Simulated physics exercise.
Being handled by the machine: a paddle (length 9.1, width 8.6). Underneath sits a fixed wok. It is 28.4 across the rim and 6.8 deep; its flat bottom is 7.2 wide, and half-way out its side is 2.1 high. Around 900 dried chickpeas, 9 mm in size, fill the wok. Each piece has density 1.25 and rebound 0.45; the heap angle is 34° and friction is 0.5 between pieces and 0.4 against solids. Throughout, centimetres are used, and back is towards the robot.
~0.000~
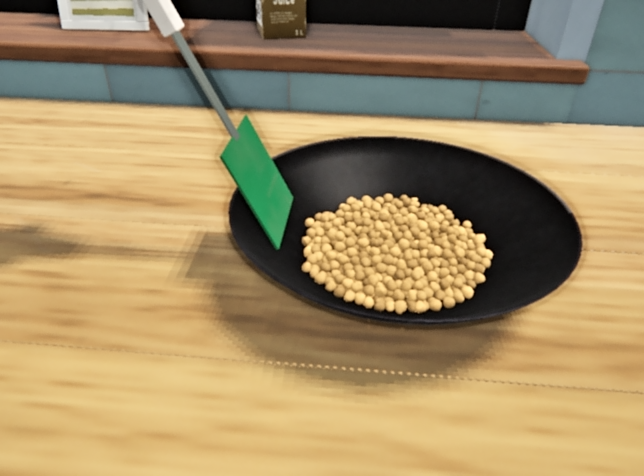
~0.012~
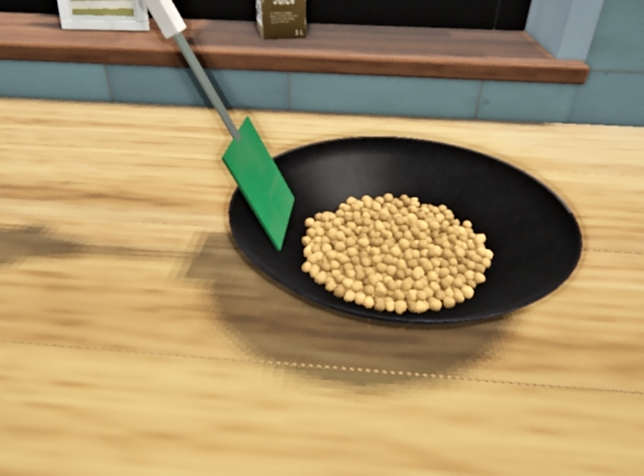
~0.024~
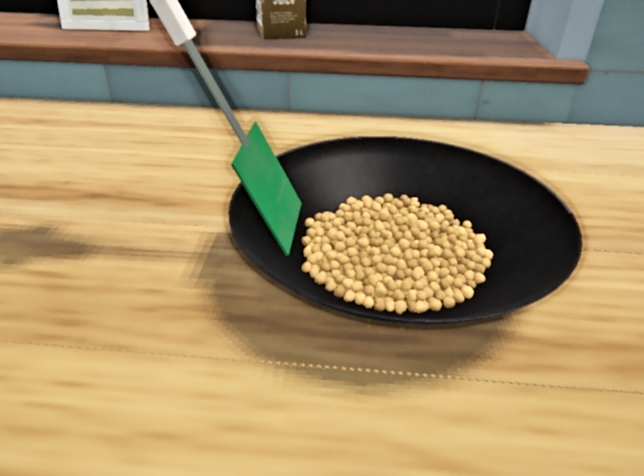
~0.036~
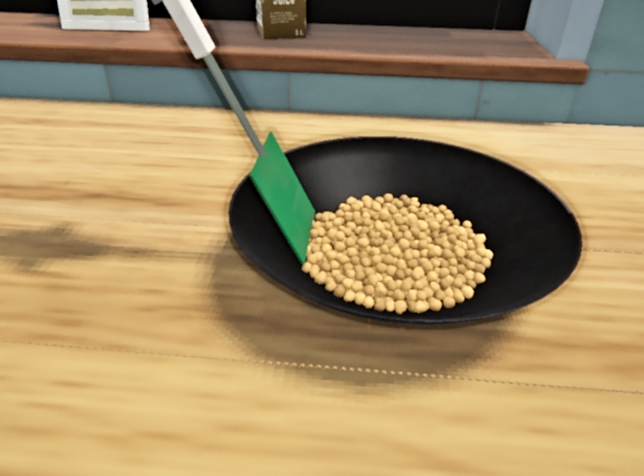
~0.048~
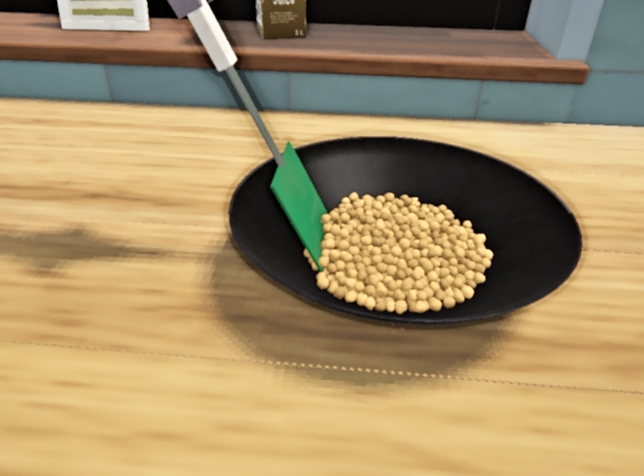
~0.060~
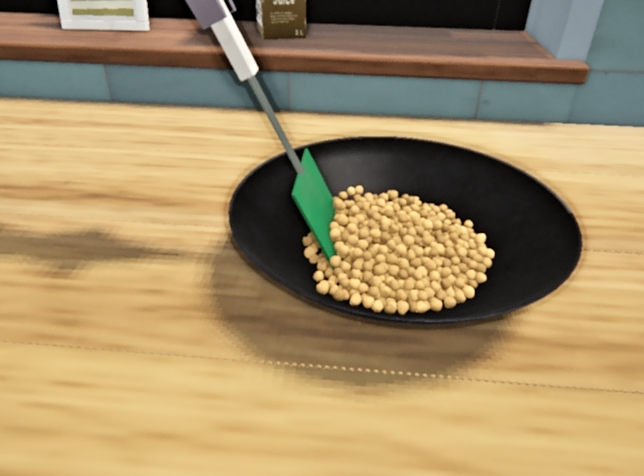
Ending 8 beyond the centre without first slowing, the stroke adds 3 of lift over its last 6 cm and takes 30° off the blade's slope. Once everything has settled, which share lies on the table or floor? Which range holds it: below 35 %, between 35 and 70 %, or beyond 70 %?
The range between 35 and 70 %.
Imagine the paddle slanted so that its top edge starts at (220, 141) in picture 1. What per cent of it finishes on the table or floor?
Roughly 40 percent ends on the table or floor.
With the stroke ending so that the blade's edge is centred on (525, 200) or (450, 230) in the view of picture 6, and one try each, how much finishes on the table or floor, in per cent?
Estimates, in order: 50 % and 15 %.
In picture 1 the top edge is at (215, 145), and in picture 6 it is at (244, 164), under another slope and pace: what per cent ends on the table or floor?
Around 5 per cent finishes on the table or floor.
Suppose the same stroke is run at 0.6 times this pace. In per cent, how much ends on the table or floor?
That comes to some 25 per cent, roughly.
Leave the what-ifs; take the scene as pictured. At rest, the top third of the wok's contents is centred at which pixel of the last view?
Close to pixel (478, 240).
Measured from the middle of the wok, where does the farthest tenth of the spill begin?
Roughly 65 cm.
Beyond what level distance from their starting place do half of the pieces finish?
9 cm.
By 0.09 s, sloping 64°, highest piece 10 above the table; 900 in the wok.
By 0.12 s, sloping 57°, highest piece 13 above the table; 899 in the wok, 1 on the blade or in flight.
By 0.33 s, sloping 34°, highest piece 14 above the table; 485 in the wok, 107 on the table or floor, 308 on the blade or in flight.
By 1.38 s, sloping 34°, highest piece 8 above the table; 483 in the wok, 417 on the table or floor.
Final count, 483 in the wok, 417 on the table or floor. That is 46 % on the table or floor.
